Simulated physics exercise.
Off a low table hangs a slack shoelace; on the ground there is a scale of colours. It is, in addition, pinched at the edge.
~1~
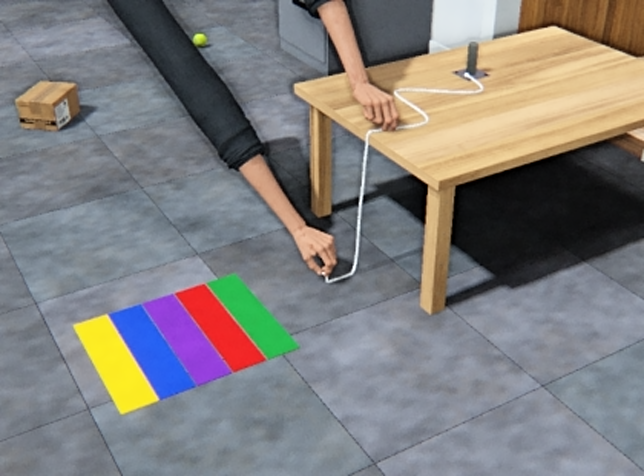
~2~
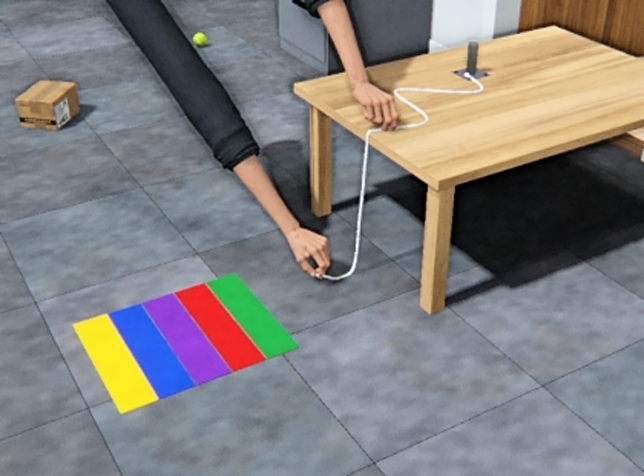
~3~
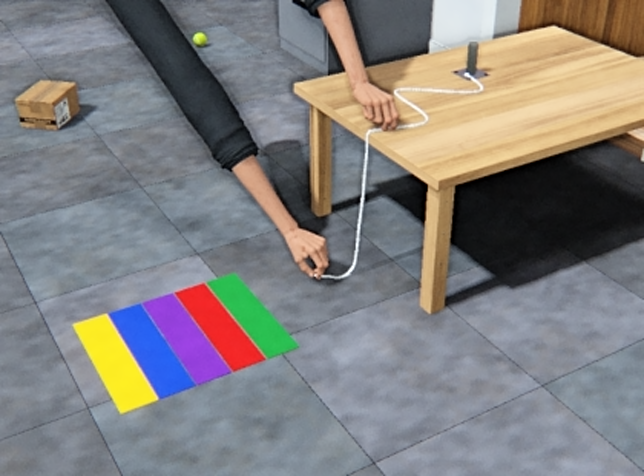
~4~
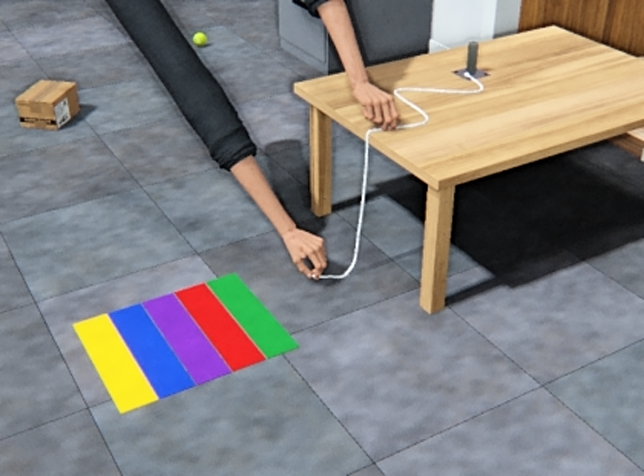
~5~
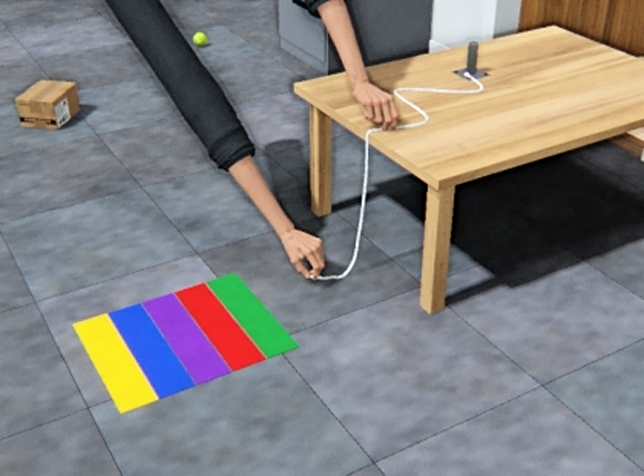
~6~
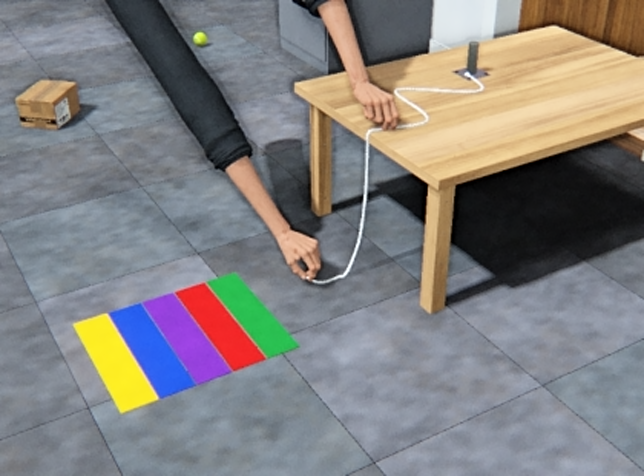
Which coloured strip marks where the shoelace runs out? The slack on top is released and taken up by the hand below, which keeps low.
Yellow.
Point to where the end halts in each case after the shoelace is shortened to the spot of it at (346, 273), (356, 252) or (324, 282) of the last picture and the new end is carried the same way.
Roughly (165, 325), (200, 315), (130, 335).
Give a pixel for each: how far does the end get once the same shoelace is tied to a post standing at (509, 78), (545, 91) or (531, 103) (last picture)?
In order, near (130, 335), (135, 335) and (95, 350).
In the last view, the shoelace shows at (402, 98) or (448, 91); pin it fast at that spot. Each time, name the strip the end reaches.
With the first choice you'd get purple, with the second blue.
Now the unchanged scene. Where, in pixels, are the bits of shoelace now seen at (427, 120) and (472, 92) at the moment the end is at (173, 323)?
The first lands at (348, 165), while the second lands at (436, 91).
Early on, end near (173, 323); over purple.
Midway, end near (129, 337); over blue.
At the end of the slack, end near (102, 346); over yellow. It gets as far as the yellow strip.
